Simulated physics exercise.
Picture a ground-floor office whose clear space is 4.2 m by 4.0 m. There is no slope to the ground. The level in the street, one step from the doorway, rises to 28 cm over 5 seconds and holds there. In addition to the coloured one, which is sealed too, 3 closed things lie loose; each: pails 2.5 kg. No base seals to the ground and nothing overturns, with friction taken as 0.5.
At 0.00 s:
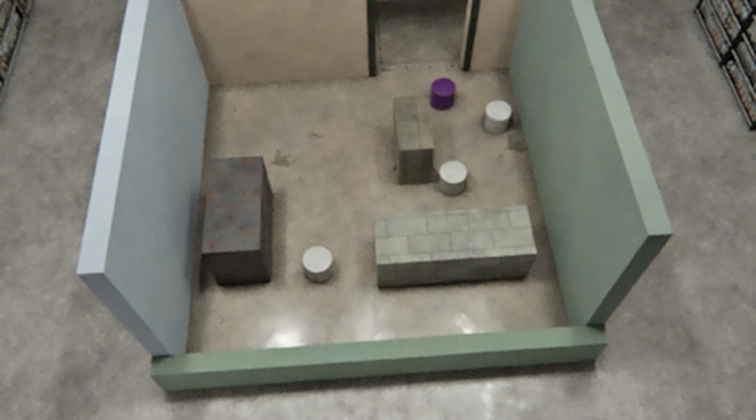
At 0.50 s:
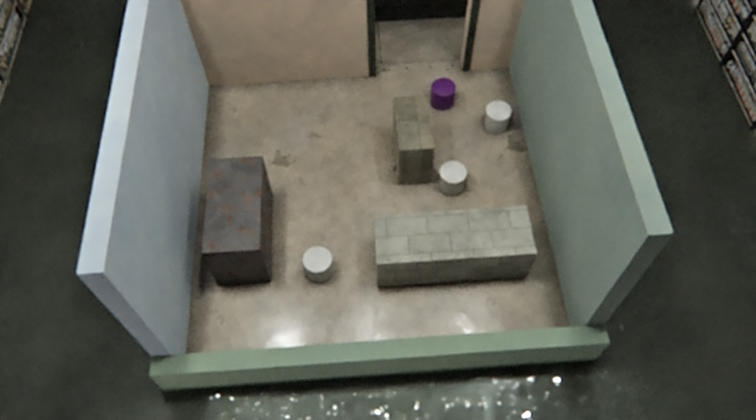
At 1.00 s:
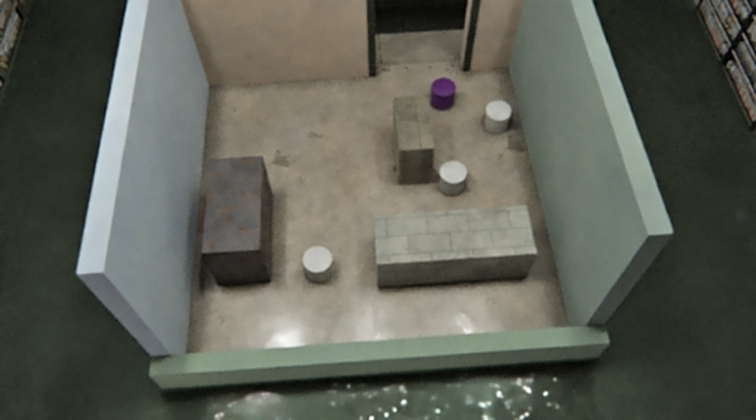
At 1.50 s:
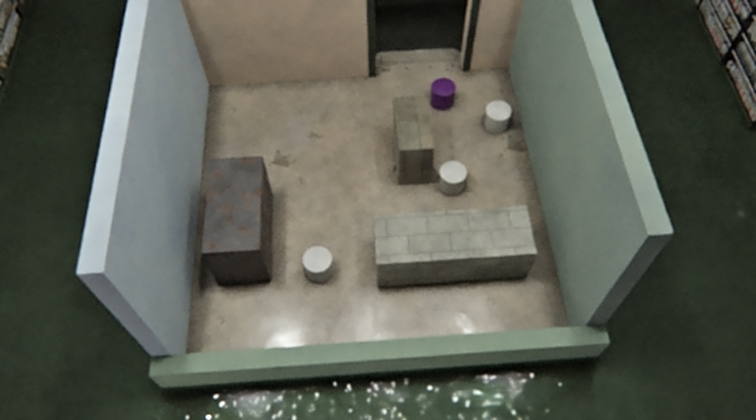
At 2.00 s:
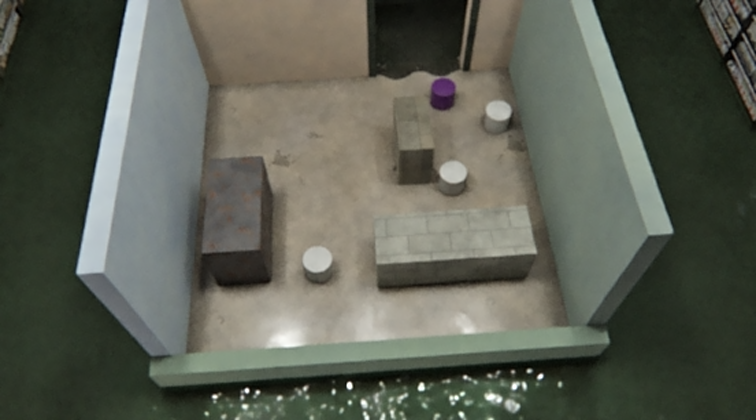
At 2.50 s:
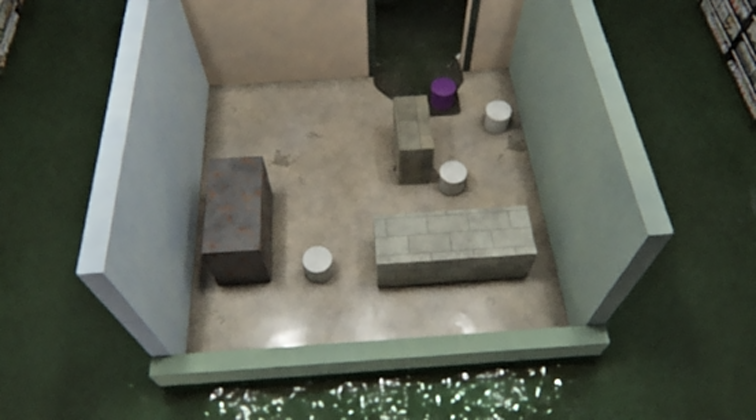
Dark water surrounds a walled room, then spreads through the doorway toward a still purple pail.
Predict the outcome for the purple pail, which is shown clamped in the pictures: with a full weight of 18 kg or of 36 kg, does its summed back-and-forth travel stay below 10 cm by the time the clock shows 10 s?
The outcome: Only the heavier weight passes.
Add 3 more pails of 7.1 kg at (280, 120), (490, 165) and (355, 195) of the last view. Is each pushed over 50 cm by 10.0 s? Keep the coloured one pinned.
In turn: Under, over, more.
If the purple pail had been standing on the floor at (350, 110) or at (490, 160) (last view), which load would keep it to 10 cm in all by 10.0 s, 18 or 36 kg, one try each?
For the first start the lighter one suffices; for the second you need the heavier one.
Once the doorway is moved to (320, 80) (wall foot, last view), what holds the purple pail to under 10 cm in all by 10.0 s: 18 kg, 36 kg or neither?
If so, then the first option suffices.
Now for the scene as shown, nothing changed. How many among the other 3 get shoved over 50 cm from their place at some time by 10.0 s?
Tally: 3.
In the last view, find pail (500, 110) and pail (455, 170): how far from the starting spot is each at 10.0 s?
They sit 350 cm and 60 cm away, in the order given.
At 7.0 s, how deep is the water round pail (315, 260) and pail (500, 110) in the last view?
Depths: Near 5 cm, then near 8 cm.
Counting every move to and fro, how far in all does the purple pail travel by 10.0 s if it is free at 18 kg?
Close to 140 centimetres all told.
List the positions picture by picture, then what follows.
The first picture shows the purple pail at (444, 87) rests on the ground; water covers 0.0 m2; 0 of 4 have shifted.
The second picture shows the purple pail at (444, 87) rests on the ground; water covers 0.0 m2; 0 of 4 have shifted.
The third picture shows the purple pail at (444, 87) rests on the ground; 0.0 m2 under water; 0 of 4 have shifted.
The fourth picture shows the purple pail at (444, 87), on the bottom; water covers 0.0 m2; 0 of 4 have shifted.
The fifth picture shows the purple pail at (444, 87) rests on the ground; water covers 0.0 m2; 0 of 4 have shifted.
The sixth picture shows the purple pail at (444, 87) rests on the ground; 0.5 m2 under water; 0 of 4 have shifted.
After 3.5 s the purple pail would be 0 cm from its start with 18 kg and 0 cm from its start with 36 kg; 7 cm of water round it then.
After 4.5 s the purple pail would be 4 cm from its start with 18 kg and 0 cm from its start with 36 kg; 9 cm of water round it then.
After 7.0 s the purple pail would be 97 cm from its start with 18 kg and 0 cm from its start with 36 kg; 11 cm of water round it then.
After 10.0 s the purple pail would be 133 cm from its start with 18 kg and 0 cm from its start with 36 kg; 13 cm of water round it then.
